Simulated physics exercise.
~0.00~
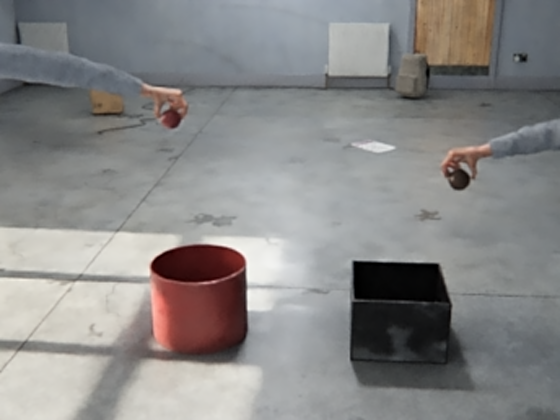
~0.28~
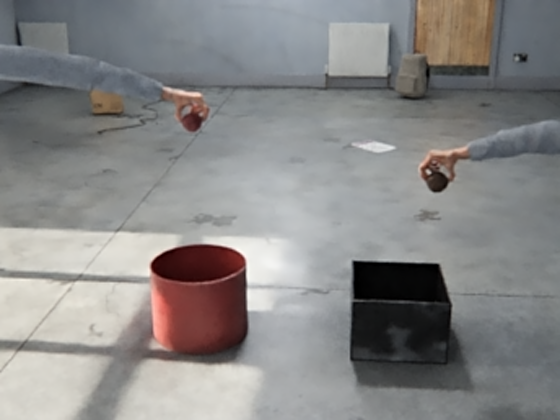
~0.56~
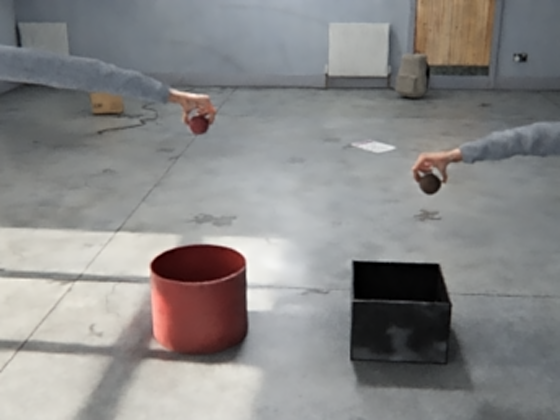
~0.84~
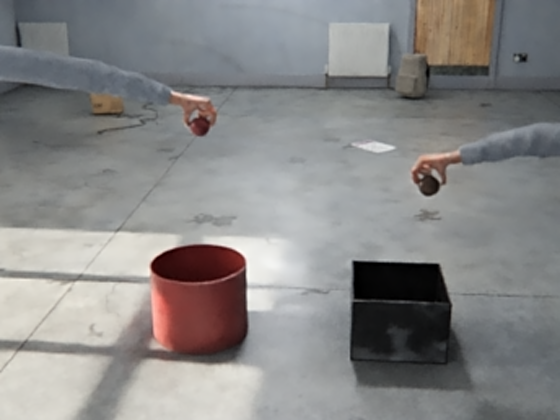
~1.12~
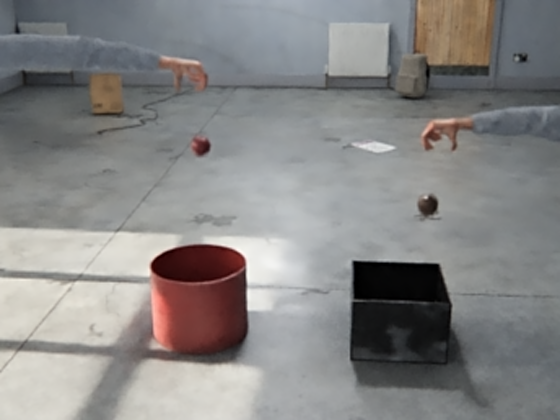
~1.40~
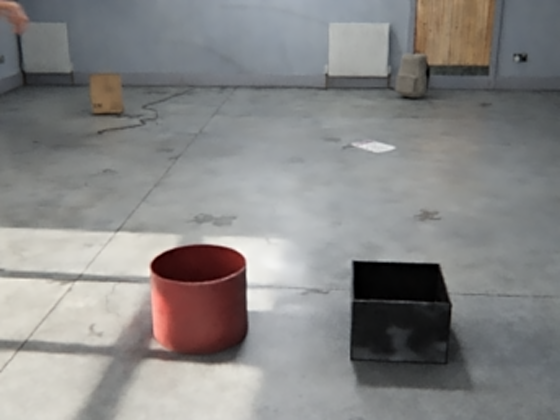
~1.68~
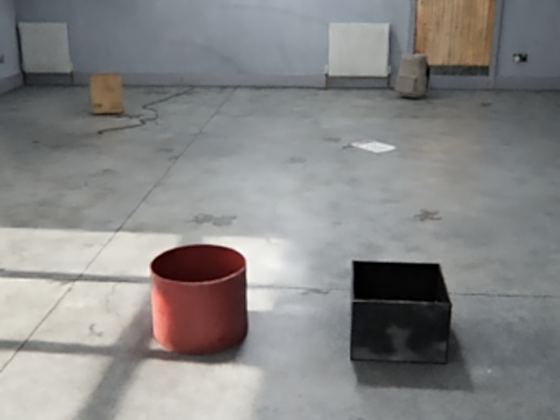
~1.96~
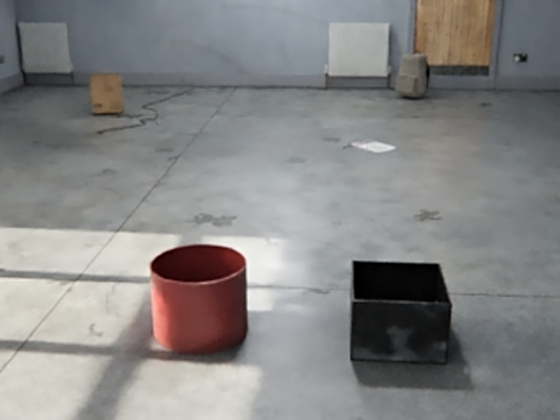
At the start, two hands reach in from opposite sides of a bare grey room, the left one holding a red apple and the right one a brown onion, with a round red bin and a square black container on the floor. The left hand moves right and the right hand moves left, until both pause above the containers. Then the fingers open, and the apple and onion fall as the hands begin to draw back. Both drop into the containers below, the apple into the red bin and the onion into the black one. The arms leave, and the two containers stand still, their contents hidden from view.
